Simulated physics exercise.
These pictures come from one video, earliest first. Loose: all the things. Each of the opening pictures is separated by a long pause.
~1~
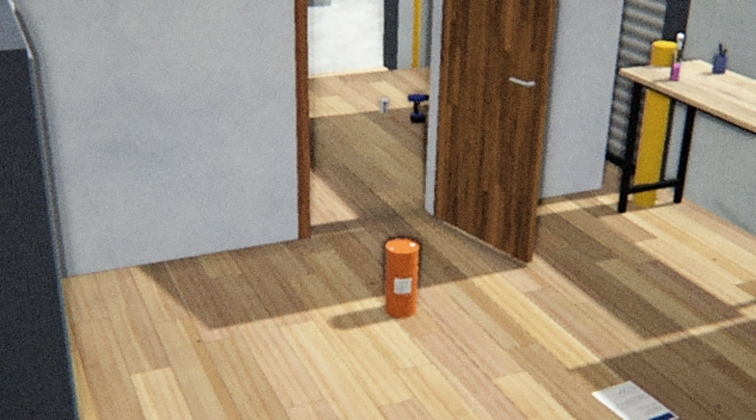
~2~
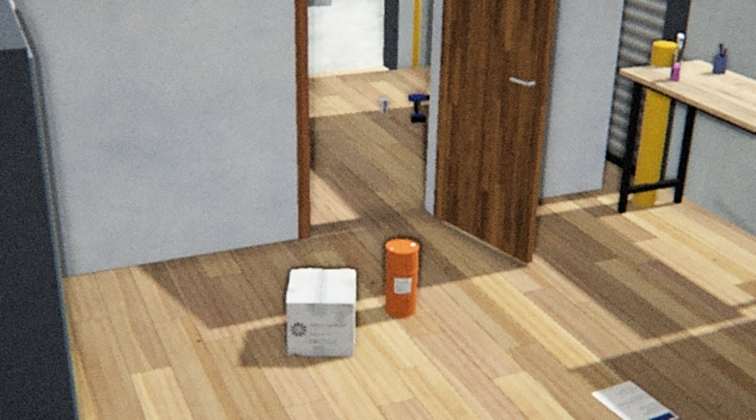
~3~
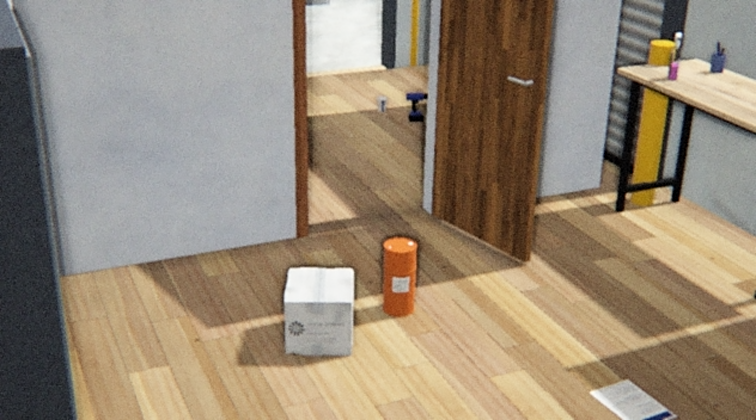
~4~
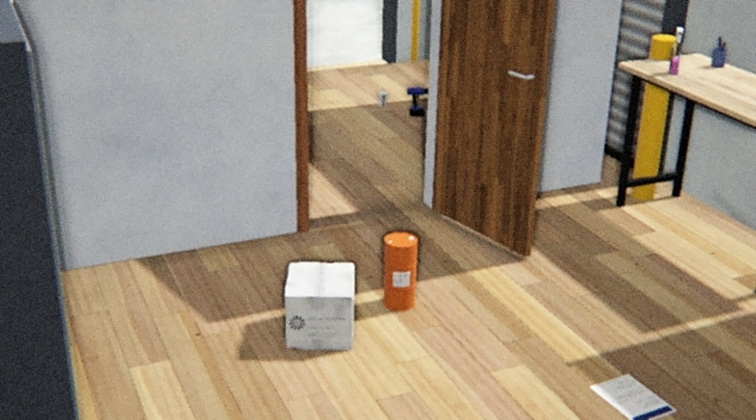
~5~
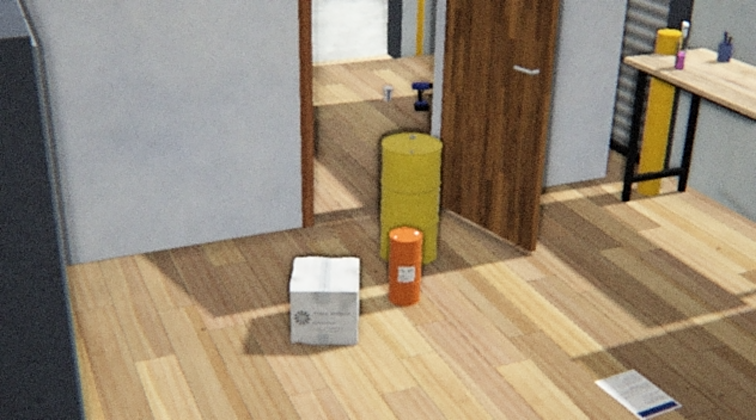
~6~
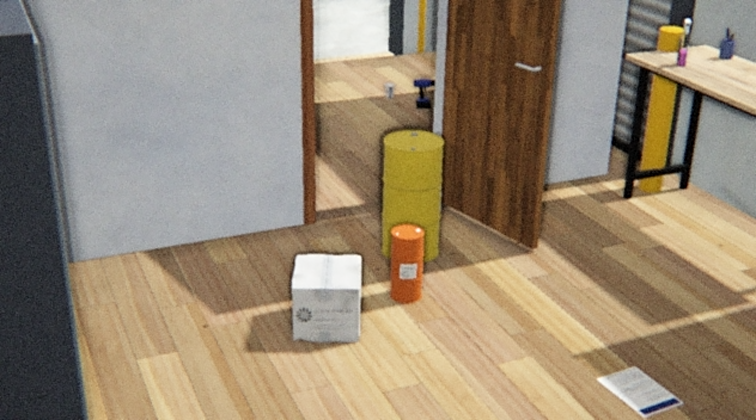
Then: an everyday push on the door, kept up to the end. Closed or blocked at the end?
The door is kept from its frame.
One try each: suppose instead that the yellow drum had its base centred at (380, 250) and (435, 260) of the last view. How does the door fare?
So the first time it is halted early, and the second time it is halted early.
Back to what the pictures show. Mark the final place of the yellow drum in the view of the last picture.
Around (376, 194).
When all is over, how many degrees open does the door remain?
Around 50 degrees.
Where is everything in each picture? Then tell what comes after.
The first frame shows door wide open and still.
The second frame shows door wide open and still; white box (322, 312); orange canister (401, 279).
The third frame shows door wide open and still; white box (320, 311); orange canister (399, 278).
The fourth frame shows door wide open and still; white box (321, 306); orange canister (400, 272).
The fifth frame shows door wide open and still; white box (326, 300); orange canister (405, 267).
The sixth frame shows door wide open and still; yellow drum (412, 197); white box (327, 298).
Then, 0.80 s past the last view, door at 71°.
Then, 1.10 s past the last view, door at 56°; yellow drum displaced a little near (394, 196).
Finally, door at 48°; moved from the start, yellow drum; the other 2 still in place. Final places as the last picture's camera would see them, yellow drum near (376, 194).
